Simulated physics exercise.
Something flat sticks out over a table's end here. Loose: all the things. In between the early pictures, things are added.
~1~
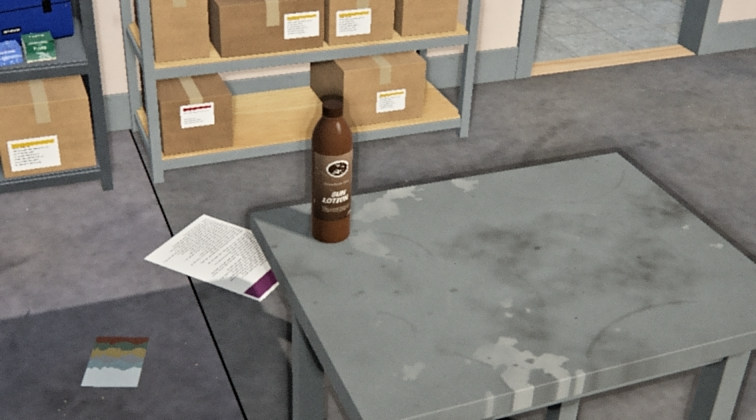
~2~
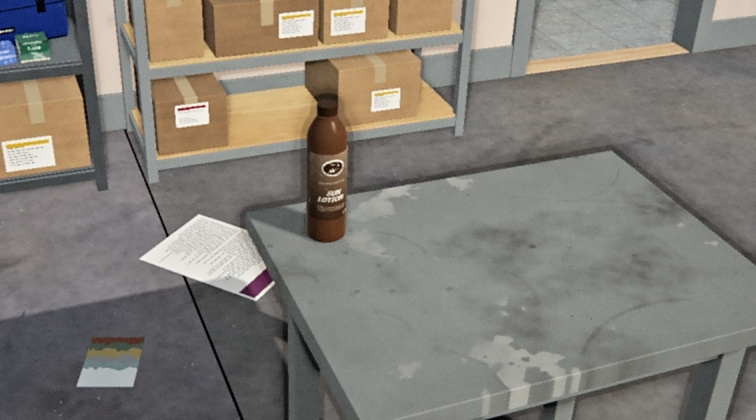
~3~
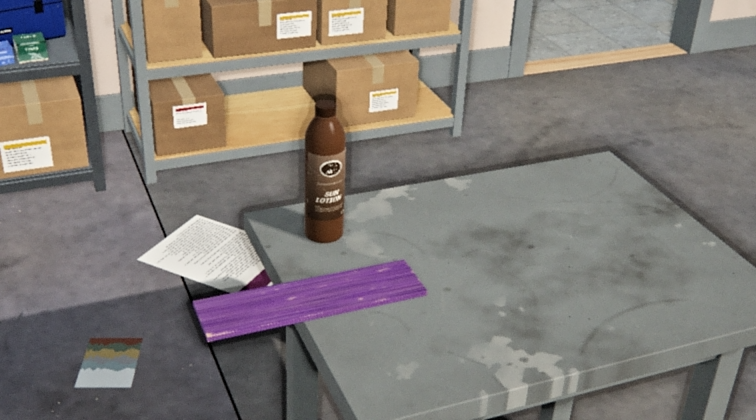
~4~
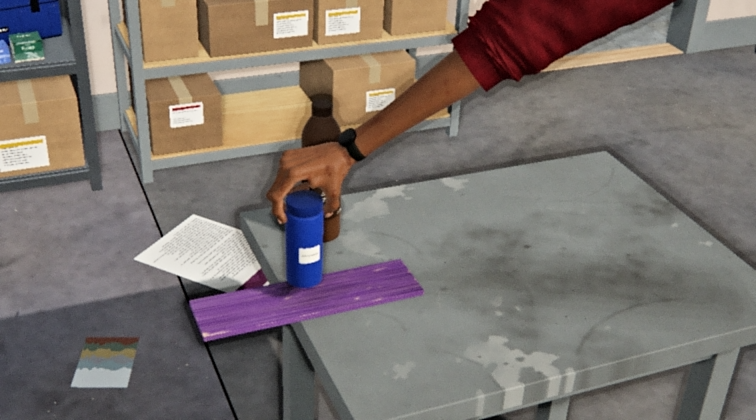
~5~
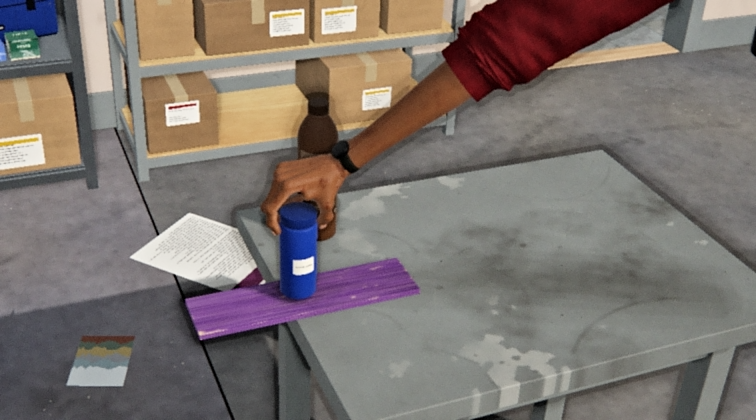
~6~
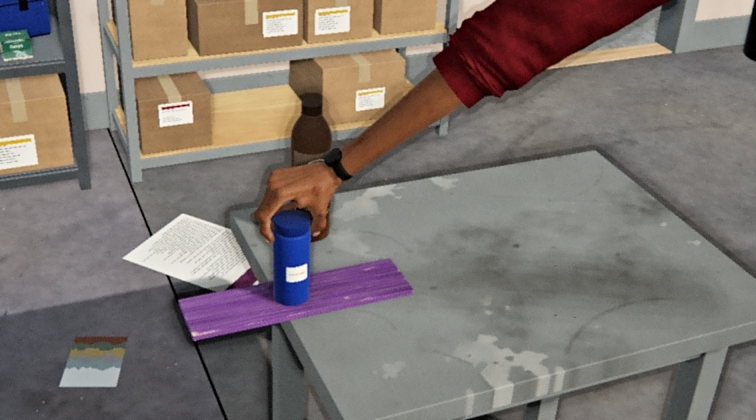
A hand reaching in from the upper right lowered a blue jar onto a purple plank that had appeared jutting over the gray table's left edge, near a brown lotion bottle.
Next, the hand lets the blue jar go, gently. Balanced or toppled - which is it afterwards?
Balanced.
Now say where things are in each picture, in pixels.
In the first frame, the last thing is not in view yet.
In the second frame, the last thing is not in view yet.
In the third frame, the last thing is not in view yet; purple plank (312, 298).
The fourth frame shows coming down; blue jar (305, 240); purple plank (308, 298).
The fifth frame shows coming down; blue jar (298, 251); purple plank (304, 297).
The sixth frame shows in place under the hand; blue jar (292, 258); purple plank (298, 297).
Then, 0.20 s later than the last frame, all is still.
Then, 0.50 s later than the last frame, blue jar resting near (292, 258).
When it is over, all 3 as before. End places, in pixels of the last picture, blue jar near (292, 258). The plank keeps its balance.
